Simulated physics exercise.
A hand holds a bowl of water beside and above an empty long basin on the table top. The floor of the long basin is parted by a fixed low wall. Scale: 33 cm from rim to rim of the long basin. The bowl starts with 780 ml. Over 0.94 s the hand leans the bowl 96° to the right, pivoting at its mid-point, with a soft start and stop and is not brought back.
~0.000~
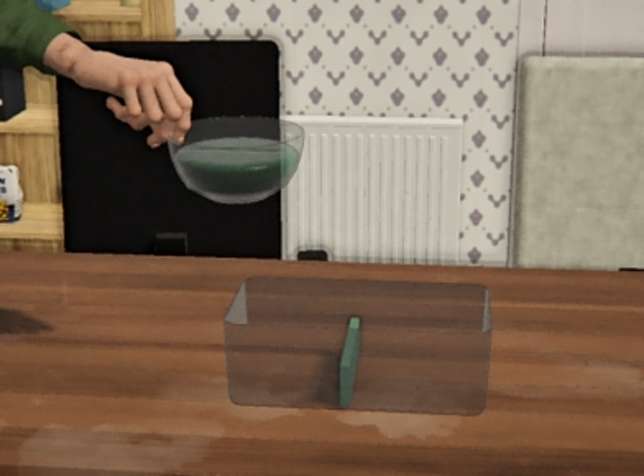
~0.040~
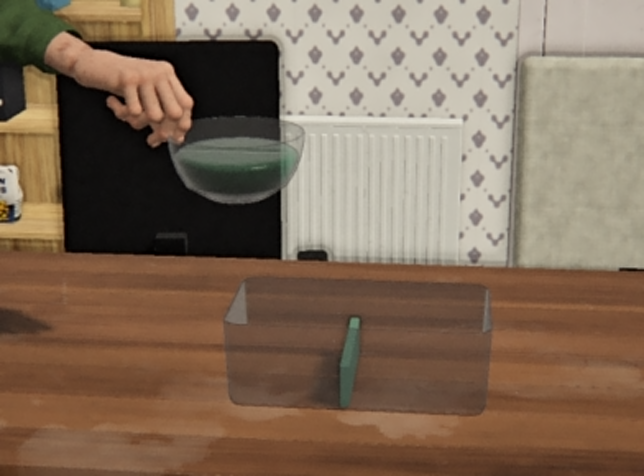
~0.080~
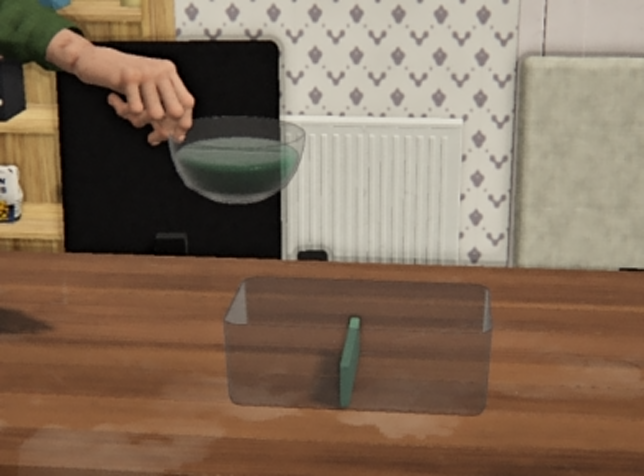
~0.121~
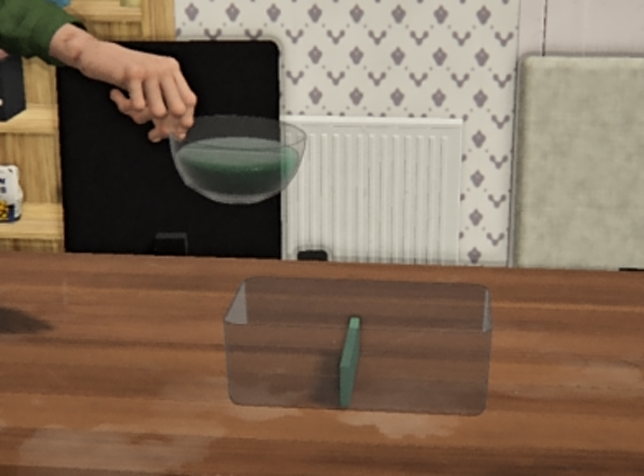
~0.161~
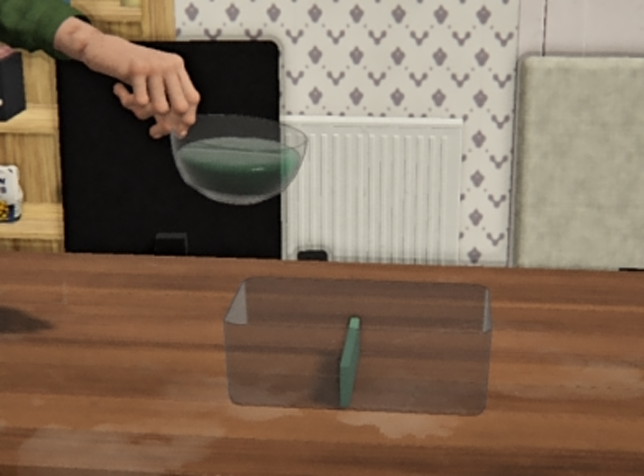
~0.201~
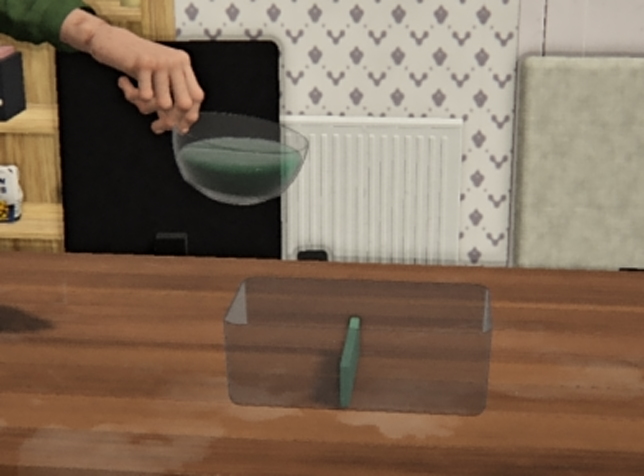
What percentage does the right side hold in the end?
The far part has some 56 per cent.
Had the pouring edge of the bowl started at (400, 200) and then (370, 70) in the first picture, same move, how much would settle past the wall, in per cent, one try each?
First 100, then 90 per cent.
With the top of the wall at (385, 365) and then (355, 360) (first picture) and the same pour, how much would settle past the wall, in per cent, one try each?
First 15, then 50 per cent.
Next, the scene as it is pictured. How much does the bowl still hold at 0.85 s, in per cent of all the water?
Some 8 per cent.
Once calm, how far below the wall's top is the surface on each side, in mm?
Left about 44 mm, right about 42 mm.
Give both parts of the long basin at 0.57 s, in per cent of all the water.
Left about 1, right about 2.
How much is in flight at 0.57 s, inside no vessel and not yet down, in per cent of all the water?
About 38 per cent.
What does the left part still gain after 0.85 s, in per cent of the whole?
Near 24 in a hundred.
By 0.57 s the tilt is 64° and 58 per cent is still to pour, 1 is left of the wall and 2 right of it.
By 0.85 s the tilt is 94° and 8 per cent is still to pour, 19 is left of the wall and 54 right of it.
By 1.13 s the tilt is 96° and 0 per cent is still to pour, 42 is left of the wall and 56 right of it.
By 1.44 s the tilt is 96° and 0 per cent is still to pour, 43 is left of the wall and 56 right of it.
At rest 43 per cent lies left of the wall, 56 right of it and 1 outside.
